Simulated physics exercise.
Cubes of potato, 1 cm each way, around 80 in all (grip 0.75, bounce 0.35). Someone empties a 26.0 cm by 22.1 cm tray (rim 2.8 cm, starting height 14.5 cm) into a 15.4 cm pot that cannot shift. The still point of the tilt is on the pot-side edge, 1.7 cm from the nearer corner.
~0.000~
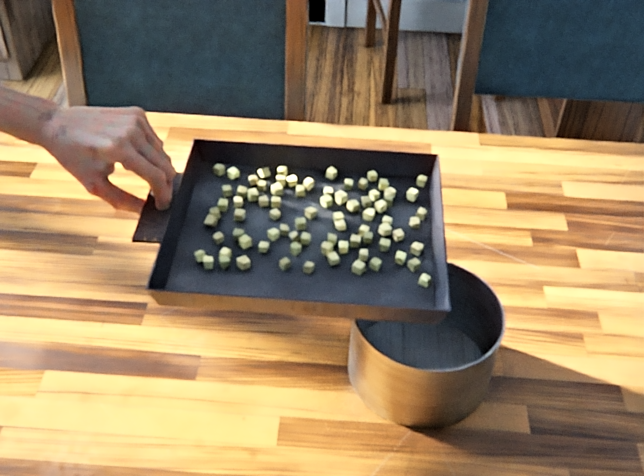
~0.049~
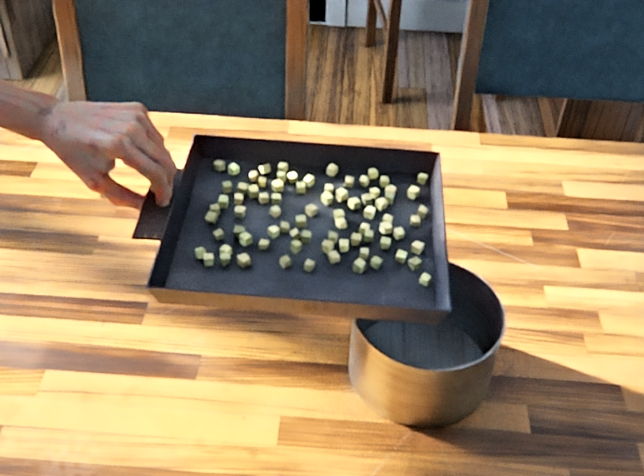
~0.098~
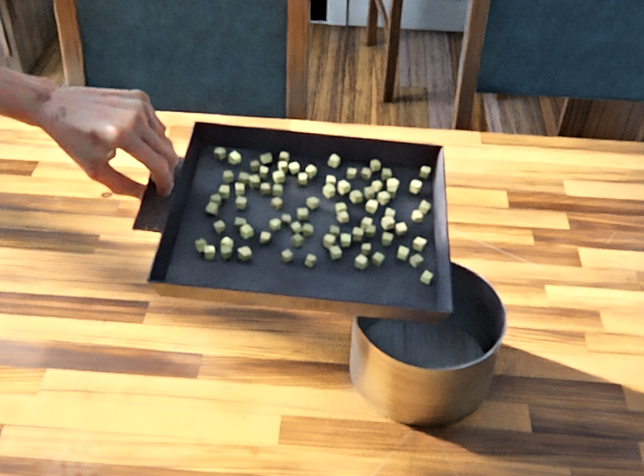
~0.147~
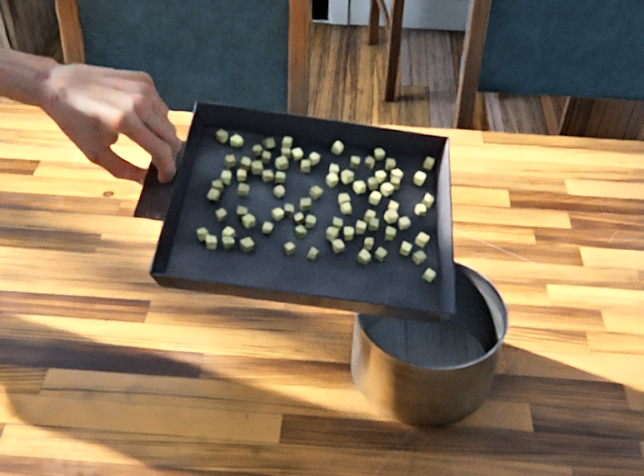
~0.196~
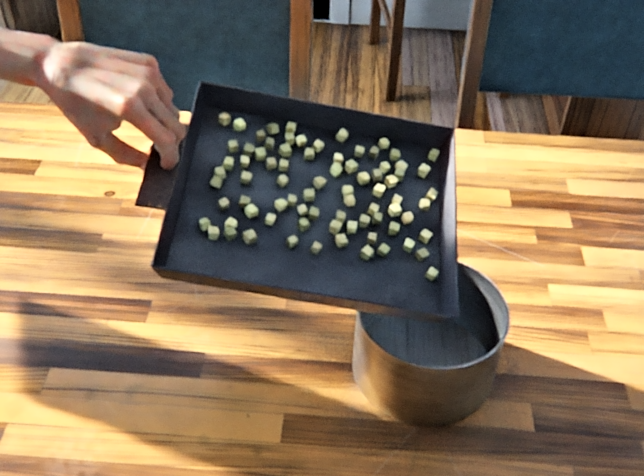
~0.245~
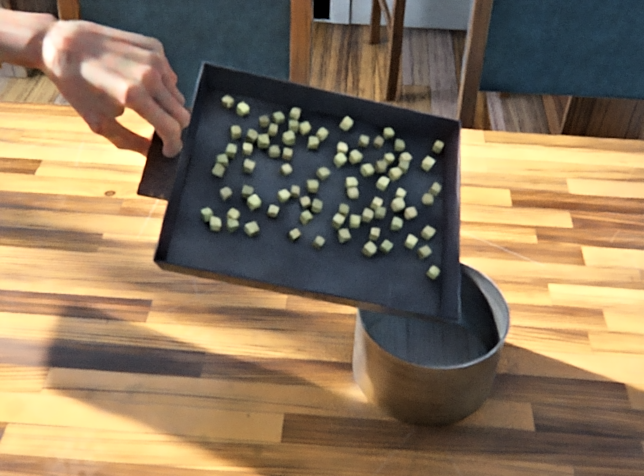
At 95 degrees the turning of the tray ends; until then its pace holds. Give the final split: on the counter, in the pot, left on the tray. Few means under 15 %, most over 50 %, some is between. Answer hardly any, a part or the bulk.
On the counter: The bulk; in the pot: Hardly any; left on the tray: Hardly any.
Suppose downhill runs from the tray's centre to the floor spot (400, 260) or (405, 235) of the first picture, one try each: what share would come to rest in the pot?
Some 35 and 25 per cent.
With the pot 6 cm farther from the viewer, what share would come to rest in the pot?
Then about 0 per cent.
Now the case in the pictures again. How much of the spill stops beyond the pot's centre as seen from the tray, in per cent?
Roughly 90 per cent.
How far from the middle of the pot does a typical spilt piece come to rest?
Some 16 cm.
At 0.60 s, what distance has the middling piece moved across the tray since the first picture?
Some 7 cm.
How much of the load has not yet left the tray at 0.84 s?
About 55 per cent.
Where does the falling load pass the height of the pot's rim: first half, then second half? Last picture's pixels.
At about (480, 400), then at (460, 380).
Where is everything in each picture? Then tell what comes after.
In the first picture, tray tilt 0 degrees, front corners at (156, 284) and (441, 303); middle of the pieces at (311, 213); pot at (429, 310).
In the second picture, tray tilt 1 degrees, front corners at (157, 282) and (442, 303); middle of the pieces at (311, 210).
In the third picture, tray tilt 4 degrees, front corners at (158, 276) and (444, 304), lowest corner right front; middle of the pieces at (313, 203).
In the fourth picture, tray tilt 9 degrees, front corners at (160, 267) and (447, 306), lowest corner right front; middle of the pieces at (316, 192).
In the fifth picture, tray tilt 14 degrees, front corners at (162, 260) and (449, 308), lowest corner right front; middle of the pieces at (320, 182).
In the sixth picture, tray tilt 19 degrees, front corners at (164, 254) and (451, 311), lowest corner right front; middle of the pieces at (323, 173); pot at (433, 307). The tray's pace is about 105 degrees a second.
After 0.60 s, tilt 55 degrees; the tray holds 100 %, the pot 0 %.
Then, at 0.84 s, tilt 80 degrees; the tray holds 55 %, the pot 0 %.
After 1.19 s, tilt 95 degrees; the tray holds 5 %, the pot 0 %.
In the end, at 2.2 s, counter 100 %, pot 0 %, tray 0 %.
